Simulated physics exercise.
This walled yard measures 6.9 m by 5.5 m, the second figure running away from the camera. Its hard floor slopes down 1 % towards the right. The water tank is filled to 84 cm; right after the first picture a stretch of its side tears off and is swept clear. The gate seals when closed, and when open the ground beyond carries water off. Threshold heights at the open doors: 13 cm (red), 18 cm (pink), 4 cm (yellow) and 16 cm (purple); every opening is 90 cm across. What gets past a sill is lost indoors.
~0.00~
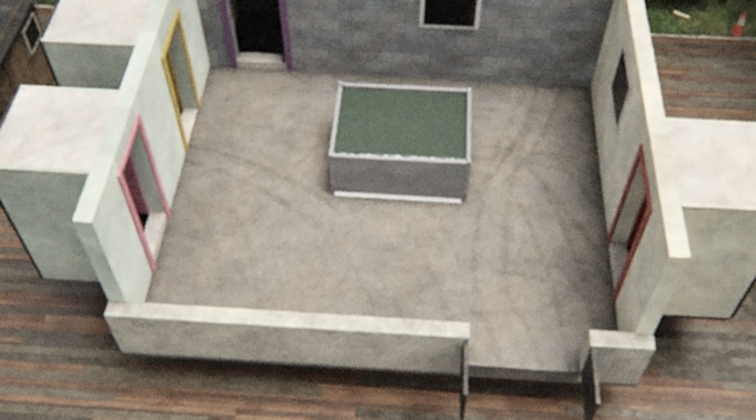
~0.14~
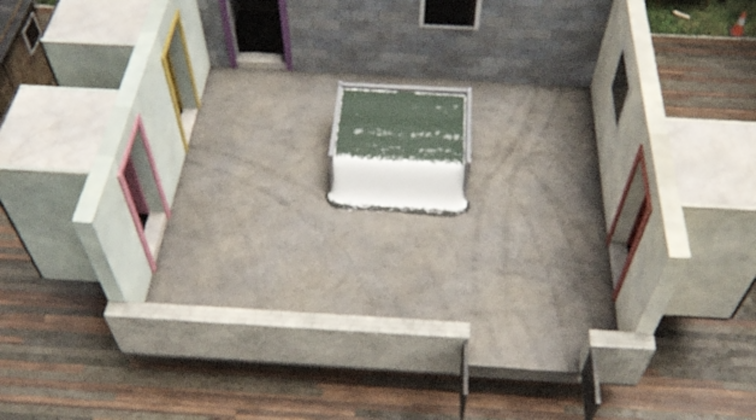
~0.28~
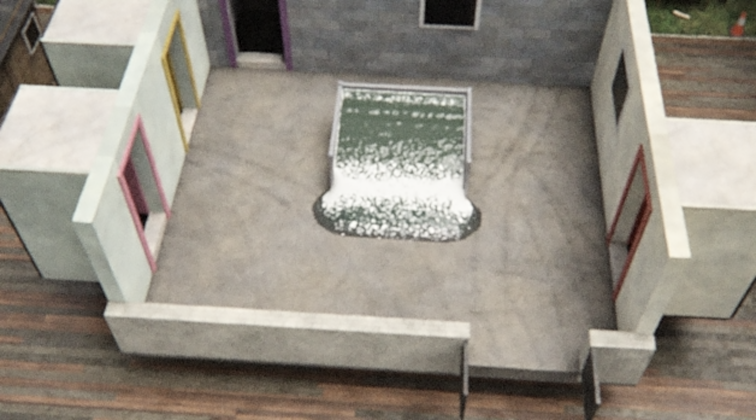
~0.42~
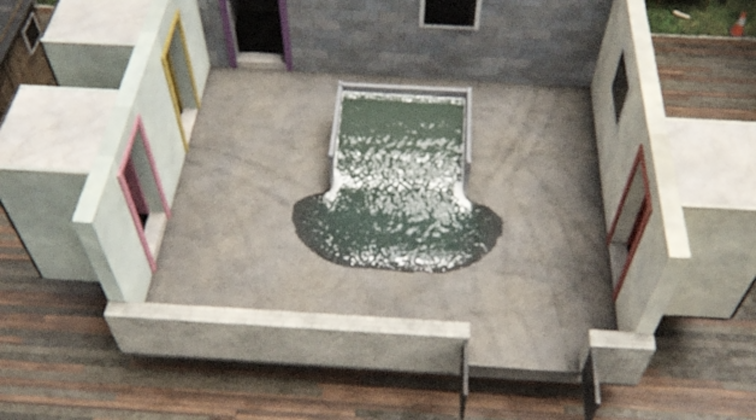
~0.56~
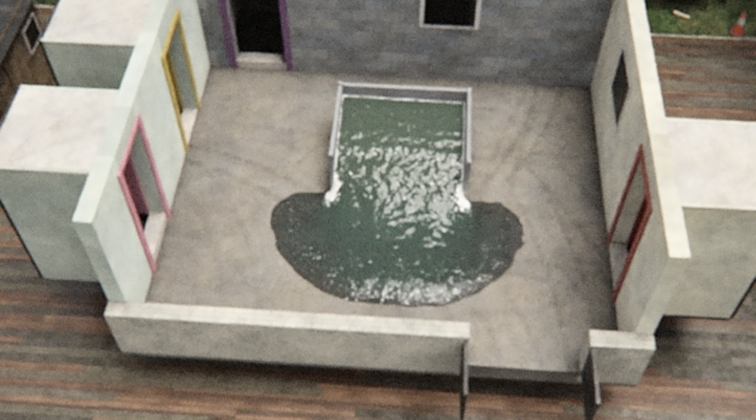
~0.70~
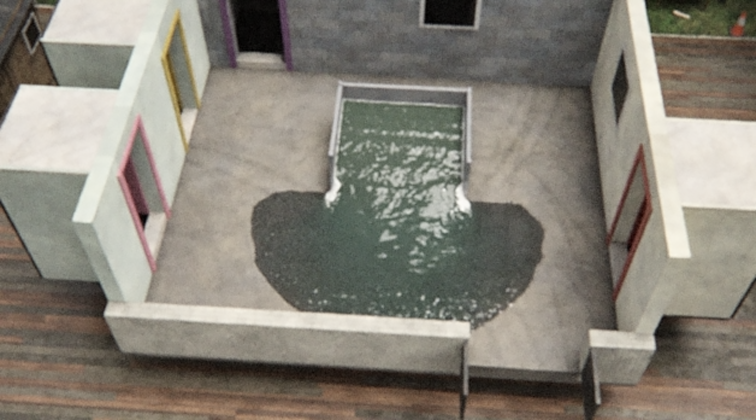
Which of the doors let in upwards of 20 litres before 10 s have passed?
The water let in: At the red door it keeps below the limit; at the pink door it does not reach the limit; at the yellow door it does not reach the limit; at the purple door it keeps below the limit.
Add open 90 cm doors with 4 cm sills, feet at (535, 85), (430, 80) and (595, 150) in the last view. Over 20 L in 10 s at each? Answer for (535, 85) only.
There: Above.
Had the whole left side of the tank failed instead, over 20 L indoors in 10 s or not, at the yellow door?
Then: Yellow past it.
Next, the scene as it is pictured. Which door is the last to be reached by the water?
It is the purple one.
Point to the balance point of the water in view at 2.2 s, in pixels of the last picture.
At about (380, 266).
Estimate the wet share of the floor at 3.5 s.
About 55 per cent.
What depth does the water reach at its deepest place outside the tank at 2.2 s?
Up to some 42 cm.
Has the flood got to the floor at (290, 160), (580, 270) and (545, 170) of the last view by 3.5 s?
In turn: Dry, under water, dry.
After 1.4 s water covers 40 % of the floor and is deepest (48 cm) near (377, 332); red door not reached, pink door not reached, yellow door not reached, purple door not reached.
After 2.2 s water covers 40 % of the floor and is deepest (42 cm) near (139, 327); red door 5 cm at the sill, 0 L in, pink door not reached, yellow door not reached, purple door not reached.
After 3.5 s water covers 55 % of the floor and is deepest (24 cm) near (139, 327); red door 13 cm at the sill, 0 L in, pink door 17 cm at the sill, 1 L in, yellow door 4 cm at the sill, 0 L in, purple door not reached.
After 6.0 s water covers 95 % of the floor and is deepest (13 cm) near (239, 71); red door 11 cm at the sill, 6 L in, pink door 7 cm at the sill, 1 L in, yellow door 4 cm at the sill, 0 L in, purple door 12 cm at the sill, 0 L in.
After 10.0 s water covers 100 % of the floor and is deepest (14 cm) near (598, 175); red door 6 cm at the sill, 6 L in, pink door 2 cm at the sill, 2 L in, yellow door 4 cm at the sill, 1 L in, purple door 6 cm at the sill, 0 L in.
